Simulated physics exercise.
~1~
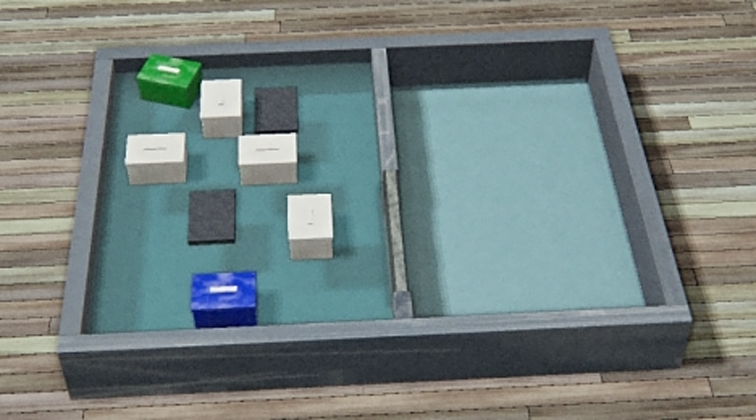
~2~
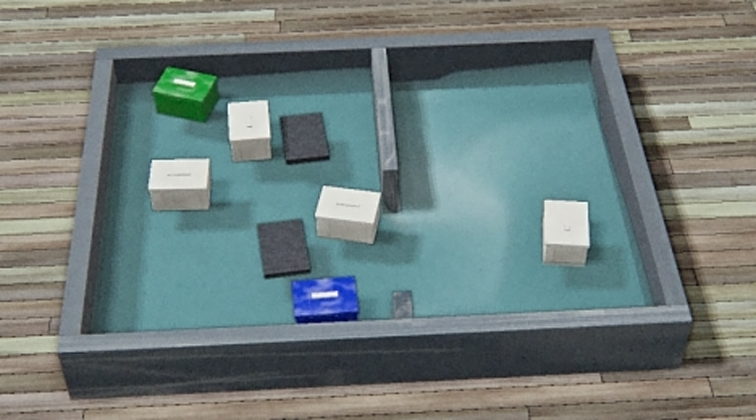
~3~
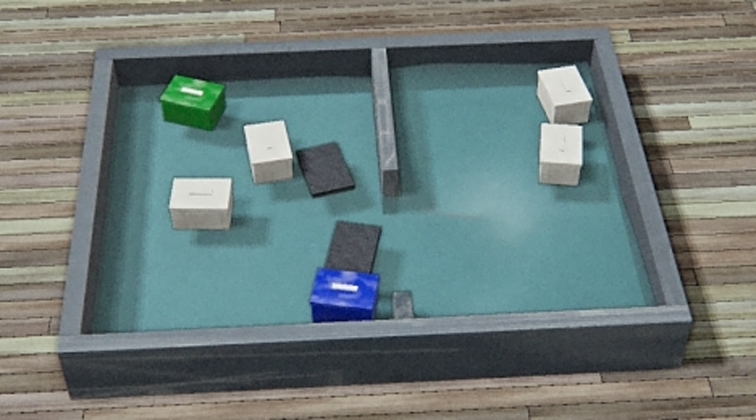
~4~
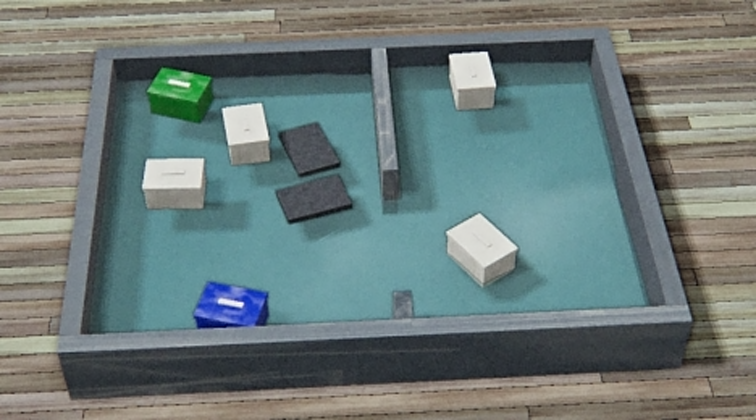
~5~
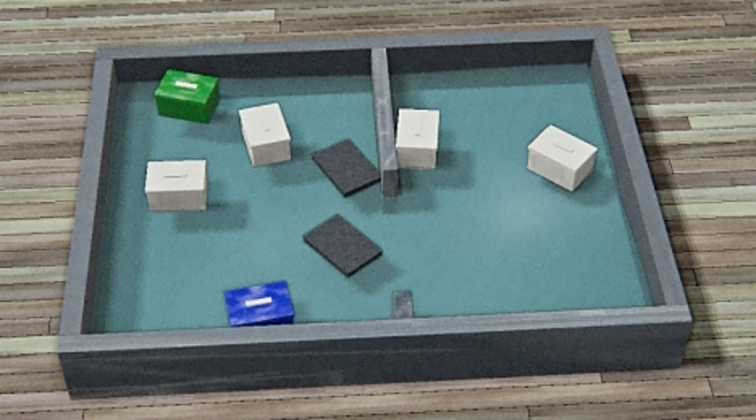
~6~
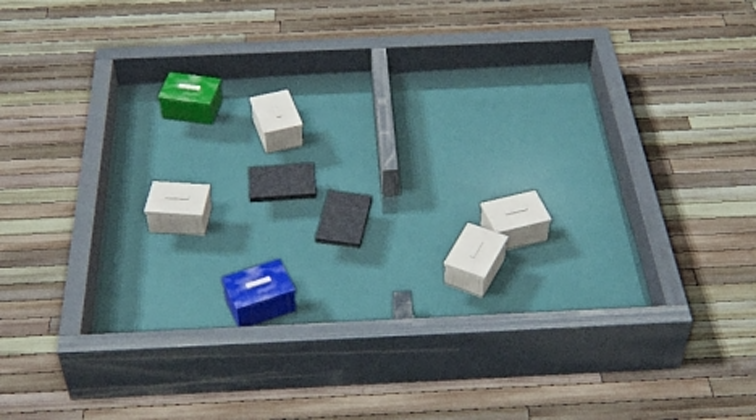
Floating blocks drifting about a divided basin after its gate opens, two white ones crossing right while blue and green stay left.
